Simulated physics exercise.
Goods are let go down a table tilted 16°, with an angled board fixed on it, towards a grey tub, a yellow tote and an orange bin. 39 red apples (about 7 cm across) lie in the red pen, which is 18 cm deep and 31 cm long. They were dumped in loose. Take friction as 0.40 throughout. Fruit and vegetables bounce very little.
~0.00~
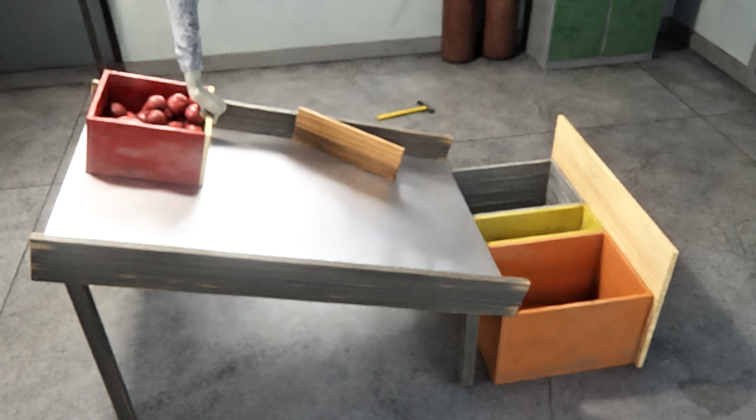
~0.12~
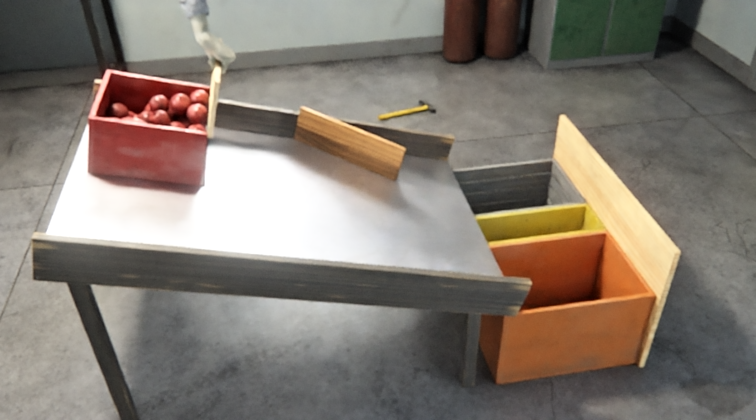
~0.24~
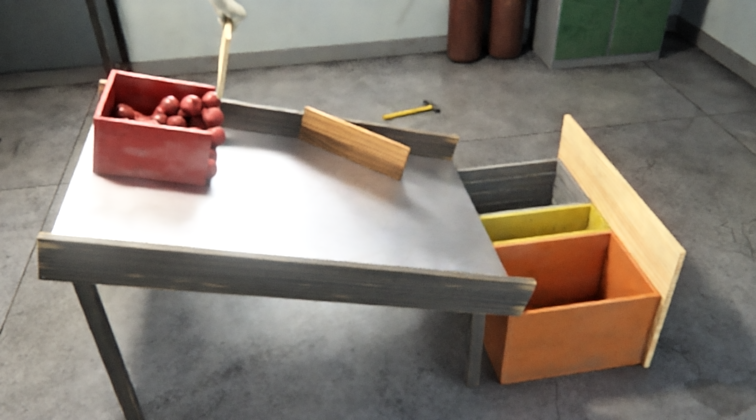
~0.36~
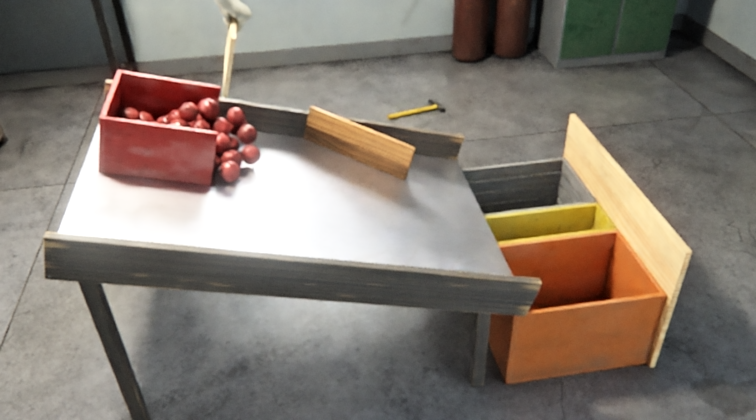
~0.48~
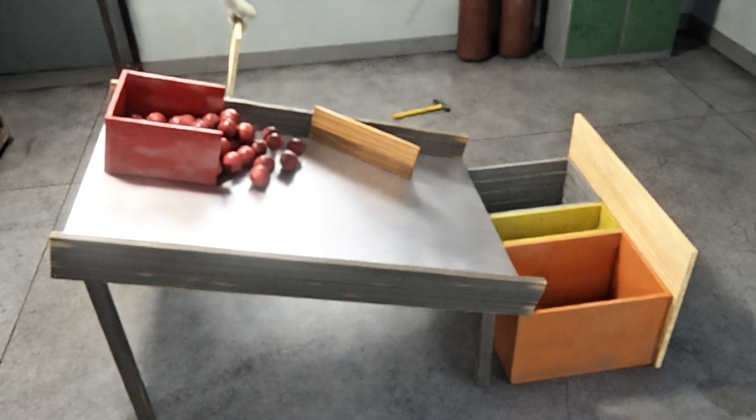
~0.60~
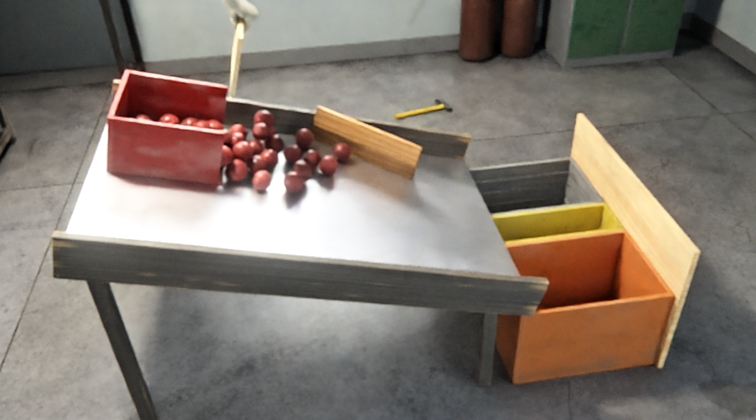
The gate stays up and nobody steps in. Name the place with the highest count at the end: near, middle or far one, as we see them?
It is the yellow tote, the centre one.
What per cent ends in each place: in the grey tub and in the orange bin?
About 0 and 40 per cent.
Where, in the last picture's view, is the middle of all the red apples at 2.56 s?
Near (570, 283).
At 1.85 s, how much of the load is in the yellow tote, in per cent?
Some 35 per cent by then.
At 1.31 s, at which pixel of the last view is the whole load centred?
At about (396, 188).
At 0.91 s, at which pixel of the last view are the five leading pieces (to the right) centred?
Around (418, 185).
After 0.91 s, 8 still in the red pen and 31 on the slope.
After 1.31 s, 3 in the yellow tote, 2 in the orange bin, 28 on the slope and 6 in the air.
After 1.85 s, 13 in the yellow tote, 9 in the orange bin, 12 on the slope and 5 in the air.
When it is over (at 2.56 s), 24 in the yellow tote and 15 in the orange bin.
